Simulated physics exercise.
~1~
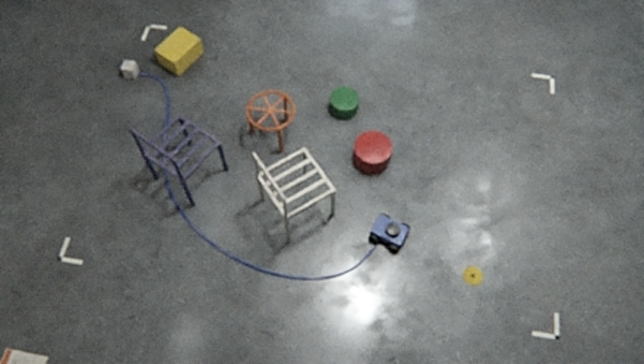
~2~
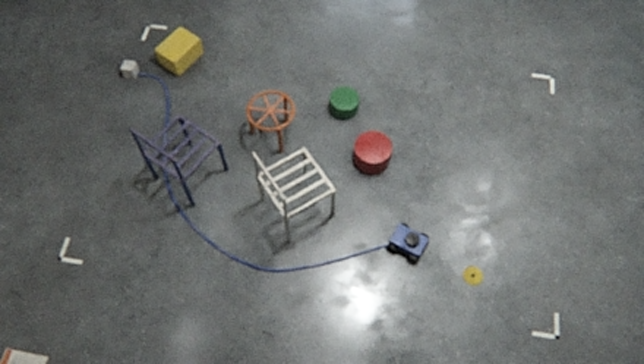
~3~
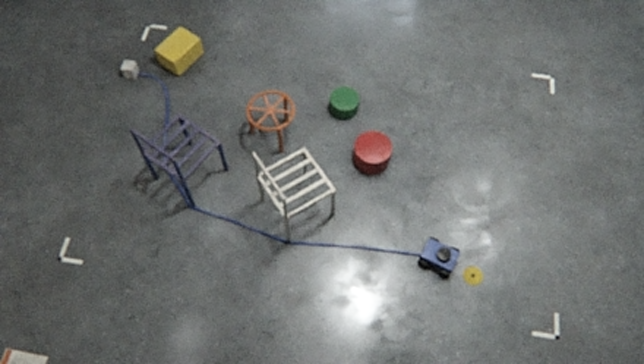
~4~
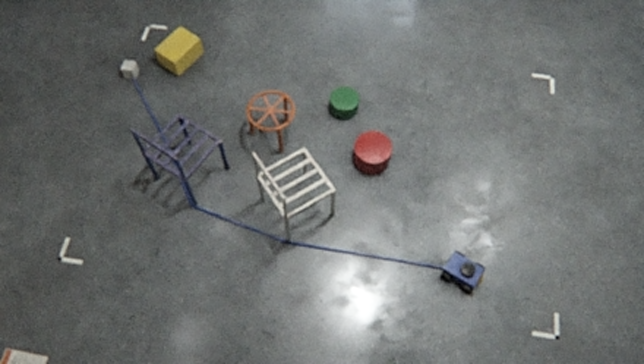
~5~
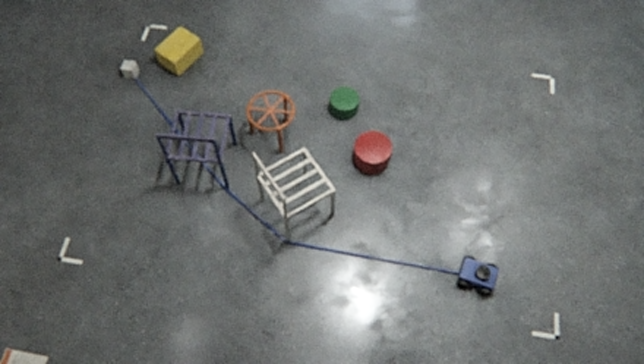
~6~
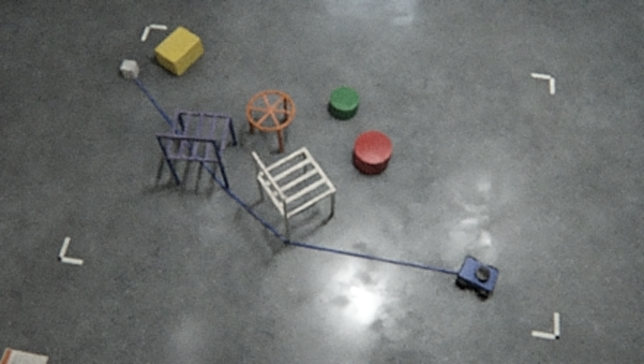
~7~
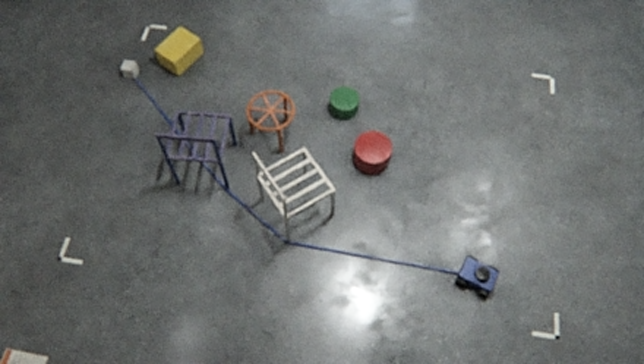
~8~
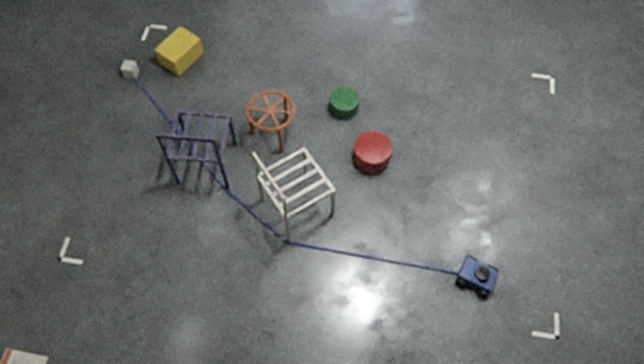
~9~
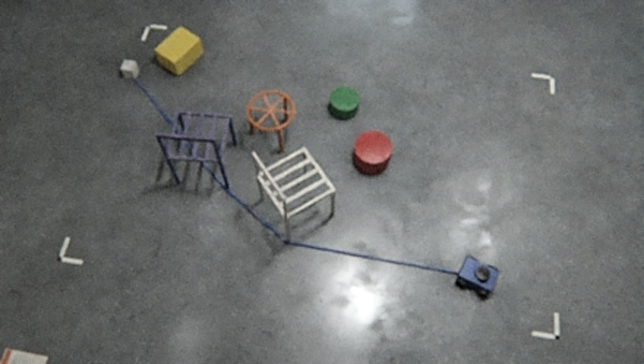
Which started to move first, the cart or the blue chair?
The cart started to move first. The blue chair shifted only later, after the cord behind the cart had been drawn tight.
A blue chair and a white chair stood among tubs, a stool and a crate as a small blue cart rolled right, pulling its cord tight around their legs; the blue chair swivelled slightly rightward, then the cart sat still, cord taut.
